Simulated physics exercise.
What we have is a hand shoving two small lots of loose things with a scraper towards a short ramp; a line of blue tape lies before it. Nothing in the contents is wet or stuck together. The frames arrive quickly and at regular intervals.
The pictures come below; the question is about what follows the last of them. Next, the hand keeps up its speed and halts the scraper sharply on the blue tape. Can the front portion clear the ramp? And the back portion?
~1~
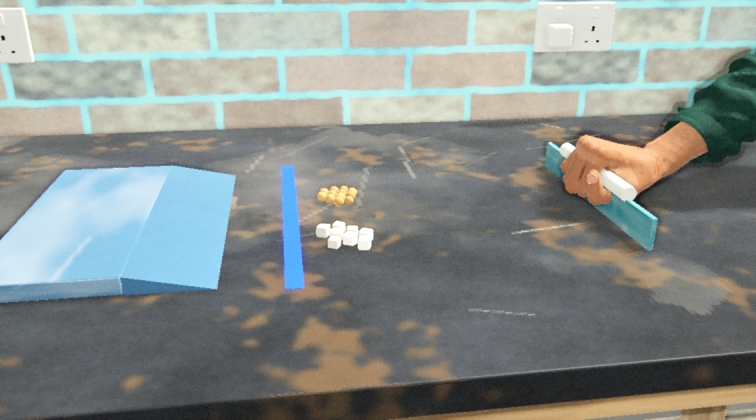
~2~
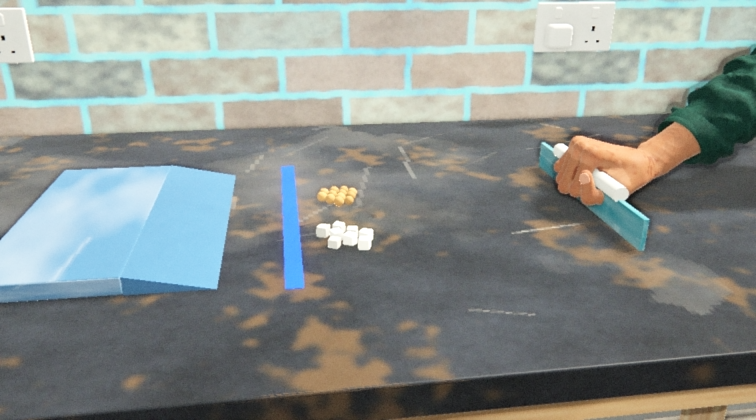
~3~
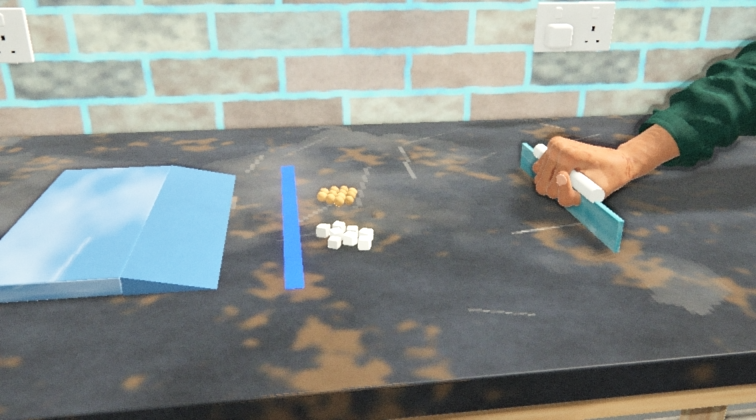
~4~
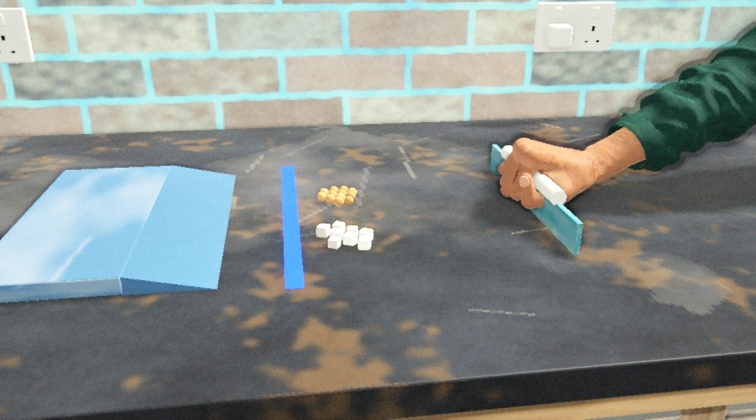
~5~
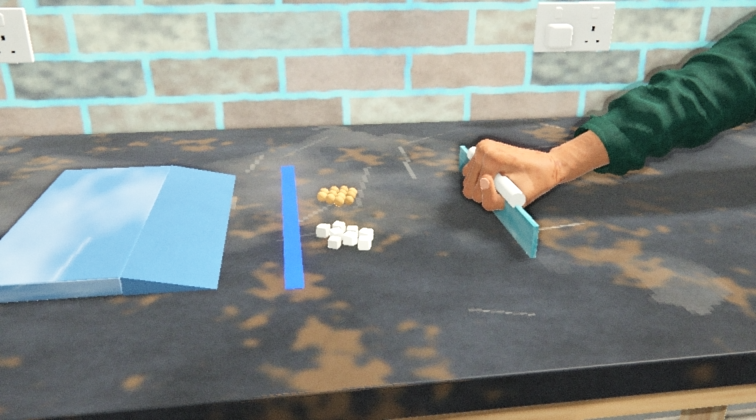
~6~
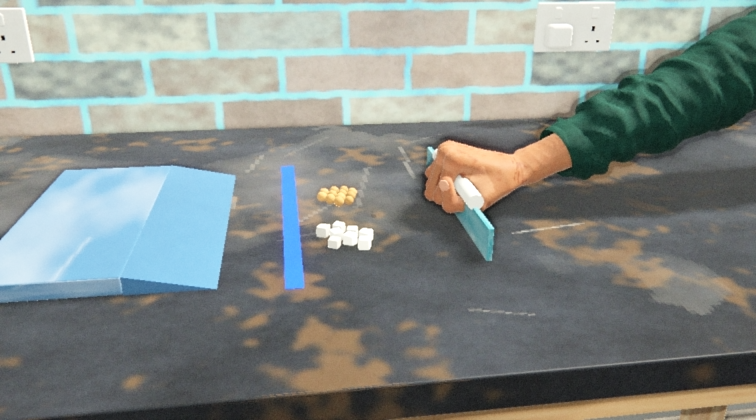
At the end, most likely the front portion cannot climb over at all. Most likely the back portion manages to climb over at least partly.
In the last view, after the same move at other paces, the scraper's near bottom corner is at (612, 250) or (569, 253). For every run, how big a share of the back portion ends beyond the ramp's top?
Lab note: Share about 0 per cent at the first pace, 0 per cent at the second.
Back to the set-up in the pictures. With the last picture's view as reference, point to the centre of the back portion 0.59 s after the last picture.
I'd mark it somewhere close to (125, 199).
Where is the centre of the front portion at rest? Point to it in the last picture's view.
It ends up centred around (224, 243) in the final picture.
Then, 0.15 s later than the last frame, scraper still moving, near (356, 186); front portion every one short of the ramp; back portion every one short of the ramp.
Then, 0.31 s later than the last frame, scraper stopped at the blue tape; front portion every one short of the ramp; back portion roughly a quarter on the ramp, the larger part short of the ramp.
Then, 0.59 s later than the last frame, scraper stopped at the blue tape; front portion roughly a quarter on the ramp, the larger part short of the ramp; back portion the larger part past the top, roughly a quarter on the ramp.
When it is over, scraper stopped at the blue tape; front portion not one past the top, roughly a quarter on the ramp, the larger part short of the ramp; back portion almost all past the top, about a tenth short of the ramp.
